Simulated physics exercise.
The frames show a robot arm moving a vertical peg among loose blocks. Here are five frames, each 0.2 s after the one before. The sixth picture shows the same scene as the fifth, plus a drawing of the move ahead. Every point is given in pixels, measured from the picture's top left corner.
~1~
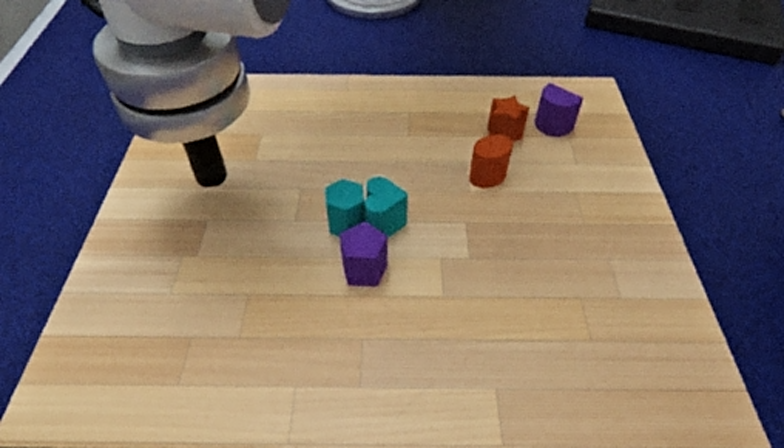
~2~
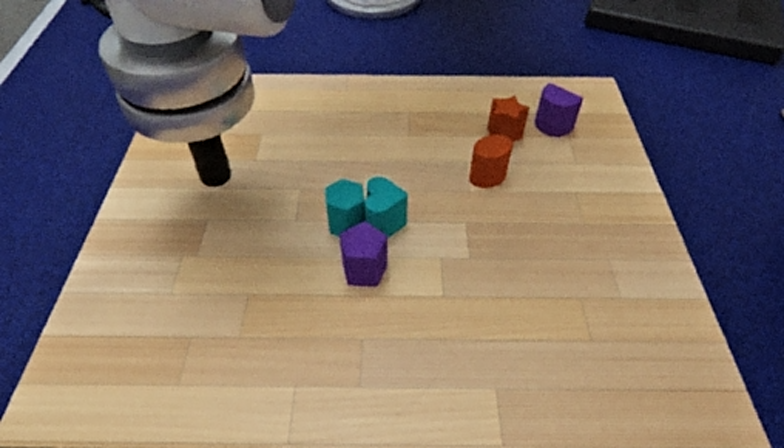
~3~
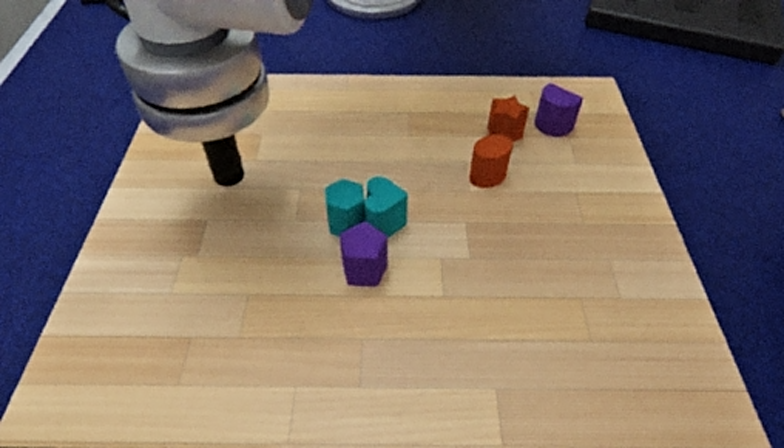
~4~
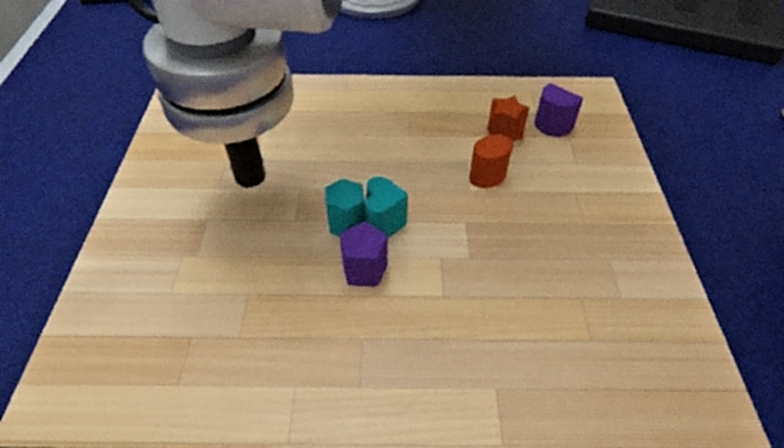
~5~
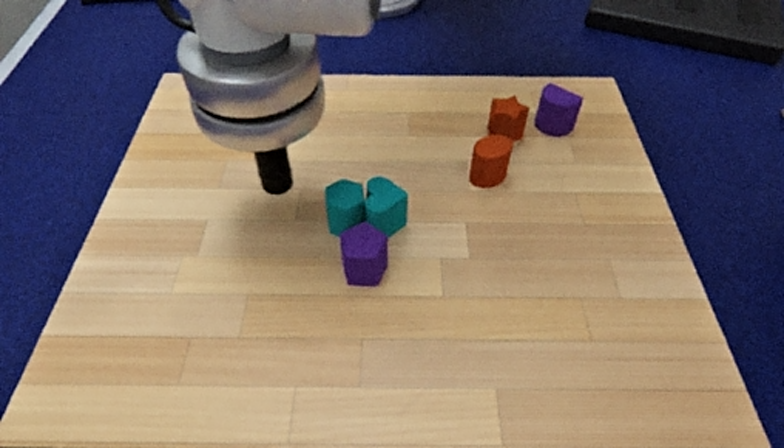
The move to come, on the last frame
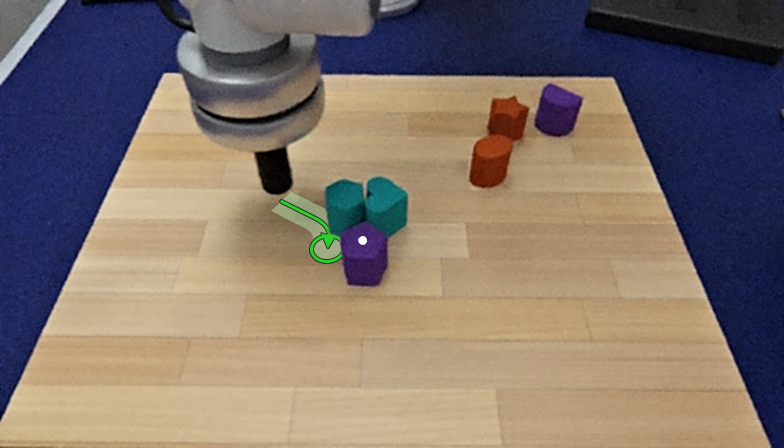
A robot arm holding a black peg moved a short way right over a wooden board, nearing two turquoise blocks and a purple one, while all the blocks stayed still.
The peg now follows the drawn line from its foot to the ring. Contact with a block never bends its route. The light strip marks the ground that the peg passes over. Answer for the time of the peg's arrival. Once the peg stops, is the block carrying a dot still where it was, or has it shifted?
By the last moment, the block carrying a dot will still be in its place.
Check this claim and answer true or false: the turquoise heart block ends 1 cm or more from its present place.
That is true.
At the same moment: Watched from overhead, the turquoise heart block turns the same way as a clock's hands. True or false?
False.
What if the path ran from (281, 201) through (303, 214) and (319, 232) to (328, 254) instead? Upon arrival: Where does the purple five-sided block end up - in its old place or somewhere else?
It is untouched.
The line goes from (281, 201) via (304, 213) and (325, 226), ending at (328, 248); the dot is on the purple five-sided block.
On the path given first. Halfway along, peg (314, 203); turquoise hexagonal block (348, 195).
At the end, peg (326, 232); turquoise hexagonal block (365, 208), turned 30° anticlockwise; purple five-sided block unmoved; turquoise heart block (400, 196), turned 25° anticlockwise.
